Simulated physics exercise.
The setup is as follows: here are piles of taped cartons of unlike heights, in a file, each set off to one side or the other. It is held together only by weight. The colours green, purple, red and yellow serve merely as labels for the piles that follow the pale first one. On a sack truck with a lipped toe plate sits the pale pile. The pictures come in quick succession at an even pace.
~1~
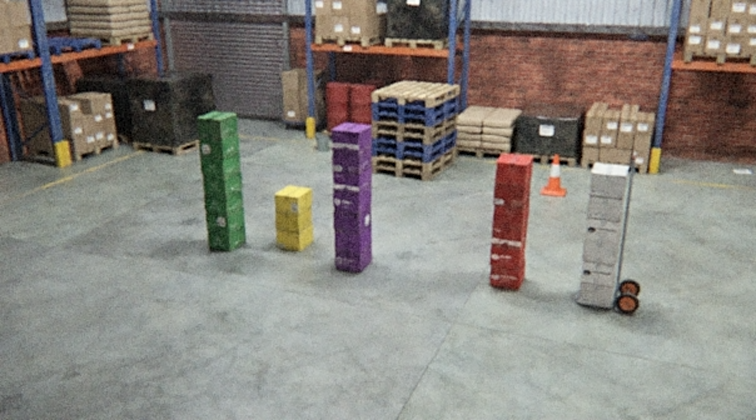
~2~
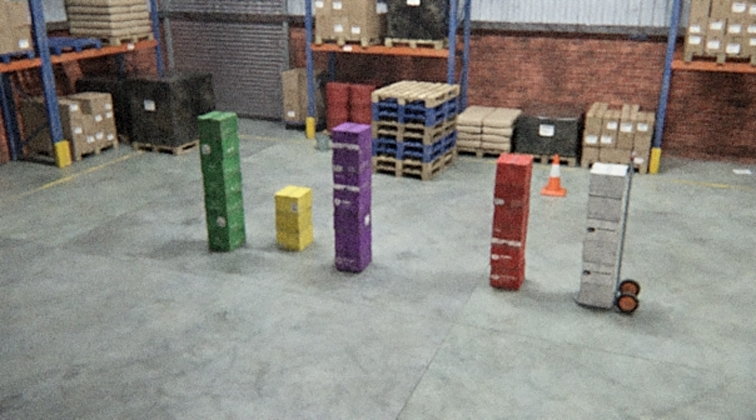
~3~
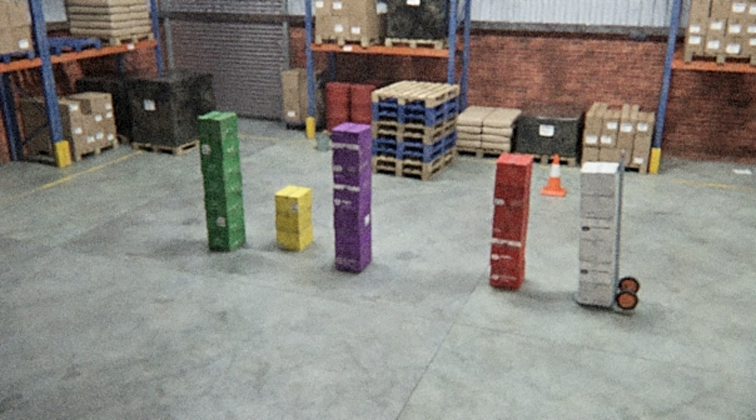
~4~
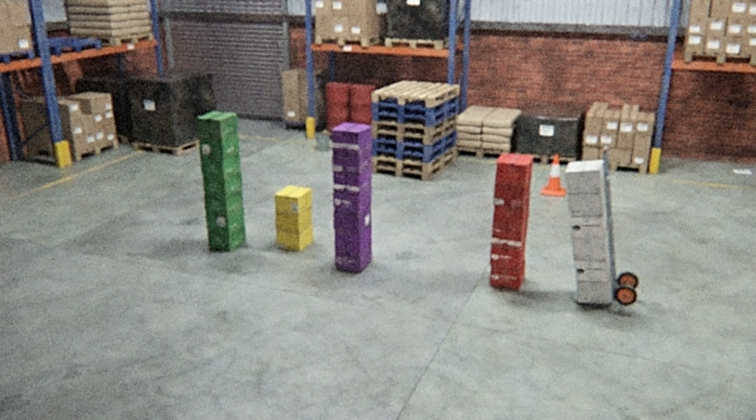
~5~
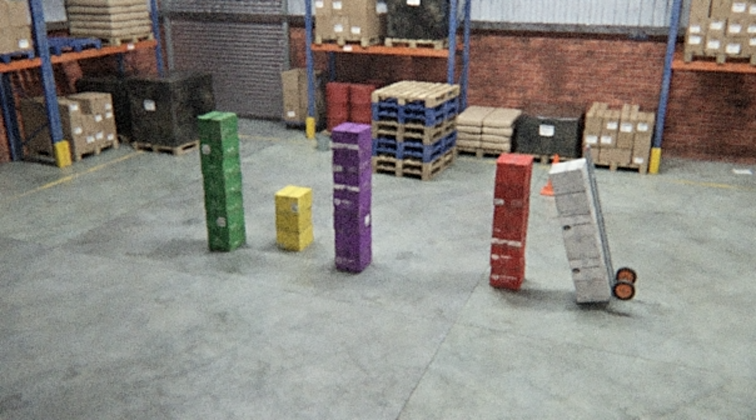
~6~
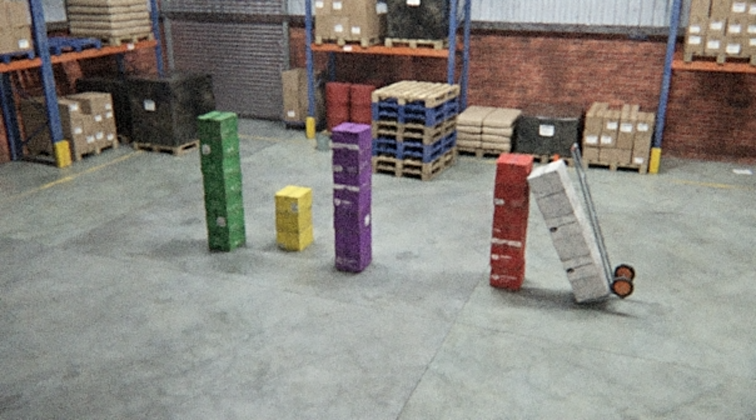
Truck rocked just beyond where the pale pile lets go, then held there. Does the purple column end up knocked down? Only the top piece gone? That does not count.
No, most likely the pile is not brought down.
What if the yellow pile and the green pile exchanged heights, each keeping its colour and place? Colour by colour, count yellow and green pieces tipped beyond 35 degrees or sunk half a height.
The numbers come out as yellow 0, then green 0.
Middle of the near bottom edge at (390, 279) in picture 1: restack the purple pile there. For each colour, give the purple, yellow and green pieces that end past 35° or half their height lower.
Purple 0, yellow 0, green 0.
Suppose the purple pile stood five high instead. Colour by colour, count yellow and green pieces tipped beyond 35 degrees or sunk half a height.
Pieces down at the end - yellow: 0, green: 0.
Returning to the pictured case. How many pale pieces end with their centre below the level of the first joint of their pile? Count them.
Count = 4.
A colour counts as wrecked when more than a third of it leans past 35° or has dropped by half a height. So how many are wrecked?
I make the toll 1.
Soon after the last picture, 4 of the pale pile down; none of the 7 purple cartons down (0 of 23 in all colours); top purple carton unmoved; top red carton leaning barely.
A little later, 6 of the pale pile down; none of the 7 purple cartons down (0 of 23 in all colours); top purple carton unmoved; top red carton leaning clearly.
Later still, 6 of the pale pile down; none of the 7 purple cartons down (5 of 23 in all colours); top purple carton unmoved; top red carton leaning steeply, some two heights lower.
After that, 6 of the pale pile down; none of the 7 purple cartons down (5 of 23 in all colours); top purple carton shifted a little; top red carton on its side.
At rest, 6 of the pale pile down; none of the 7 purple cartons down (5 of 23 in all colours); top purple carton shifted a little; top red carton on its side. As the last picture would show them, middles, top purple carton near (349, 138), top red carton near (379, 248).
